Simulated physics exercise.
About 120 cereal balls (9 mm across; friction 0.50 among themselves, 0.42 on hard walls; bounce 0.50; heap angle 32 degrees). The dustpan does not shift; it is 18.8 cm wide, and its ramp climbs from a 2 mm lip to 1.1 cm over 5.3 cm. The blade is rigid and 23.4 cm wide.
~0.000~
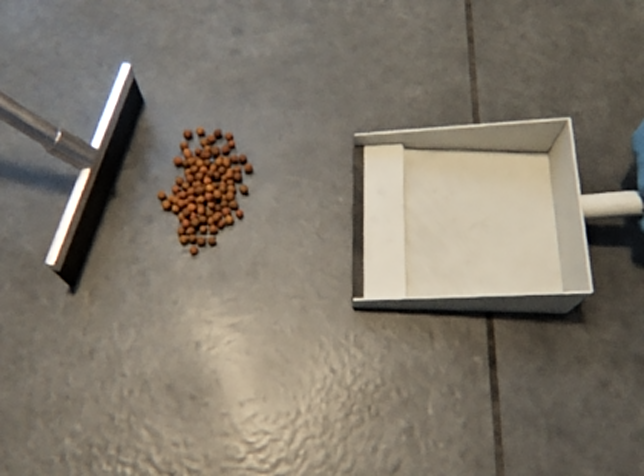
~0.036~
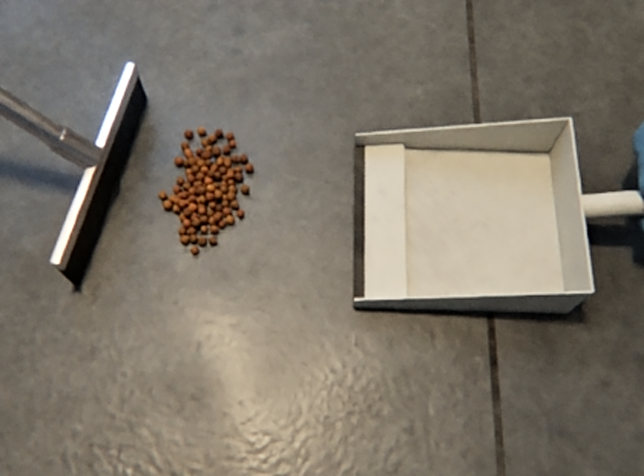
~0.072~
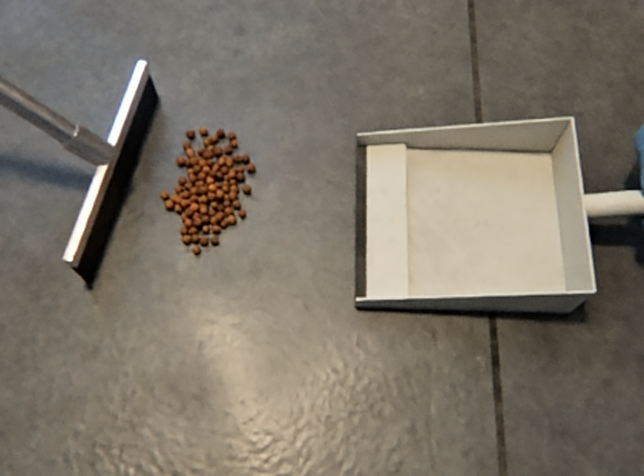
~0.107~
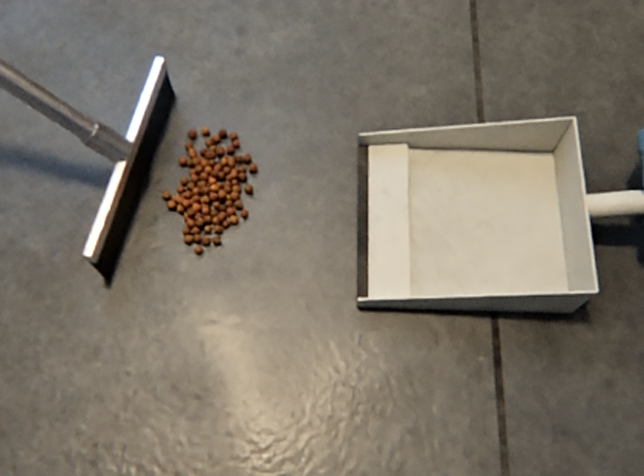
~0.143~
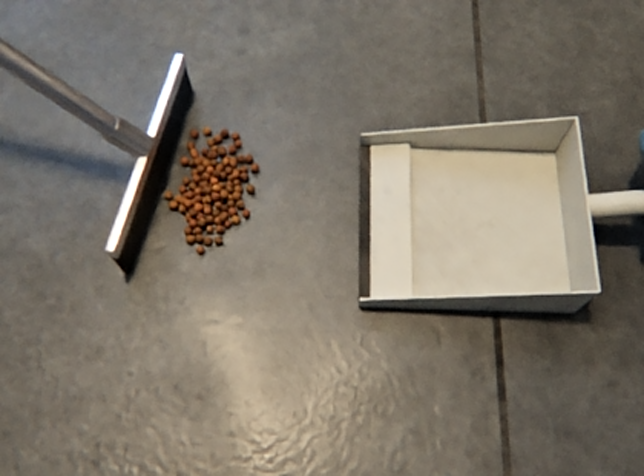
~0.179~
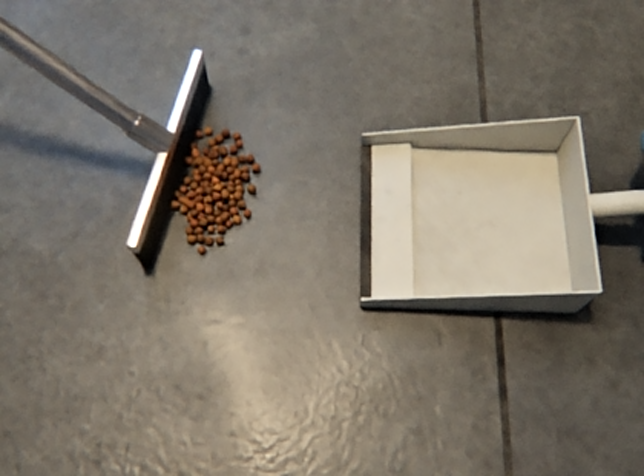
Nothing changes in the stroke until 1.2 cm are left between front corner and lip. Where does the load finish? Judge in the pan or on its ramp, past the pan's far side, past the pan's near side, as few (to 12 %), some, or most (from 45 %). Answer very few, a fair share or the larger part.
Pan: Very few, far side: A fair share, near side: Very few.
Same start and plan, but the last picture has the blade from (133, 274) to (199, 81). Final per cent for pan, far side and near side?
Pan 25, far 5, near 5.
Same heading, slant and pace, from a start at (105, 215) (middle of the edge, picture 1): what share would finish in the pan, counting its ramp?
About 10 per cent.
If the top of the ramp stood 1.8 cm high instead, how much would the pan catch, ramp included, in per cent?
Then about 5 per cent.
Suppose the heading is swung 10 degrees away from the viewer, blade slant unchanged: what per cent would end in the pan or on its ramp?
It would be near 0 per cent.
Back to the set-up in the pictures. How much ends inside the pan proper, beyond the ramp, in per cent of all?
Some 0 per cent.
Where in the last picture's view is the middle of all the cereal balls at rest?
Near (349, 180).
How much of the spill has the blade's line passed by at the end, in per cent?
About 10 per cent.
After 0.35 s, middle of the blade 11 cm from the lip; 0 % over the lip, far side 10 %, near side 0 %.
Then, at 0.46 s, middle of the blade 6 cm from the lip; 0 % over the lip, far side 20 %, near side 0 %.
After 0.71 s, middle of the blade 3 cm from the lip; 10 % over the lip, far side 20 %, near side 0 %.
In the end, at 1.2 s, pan 10 %, far side 20 %, near side 0 %, in front of the lip or behind the blade 70 %.
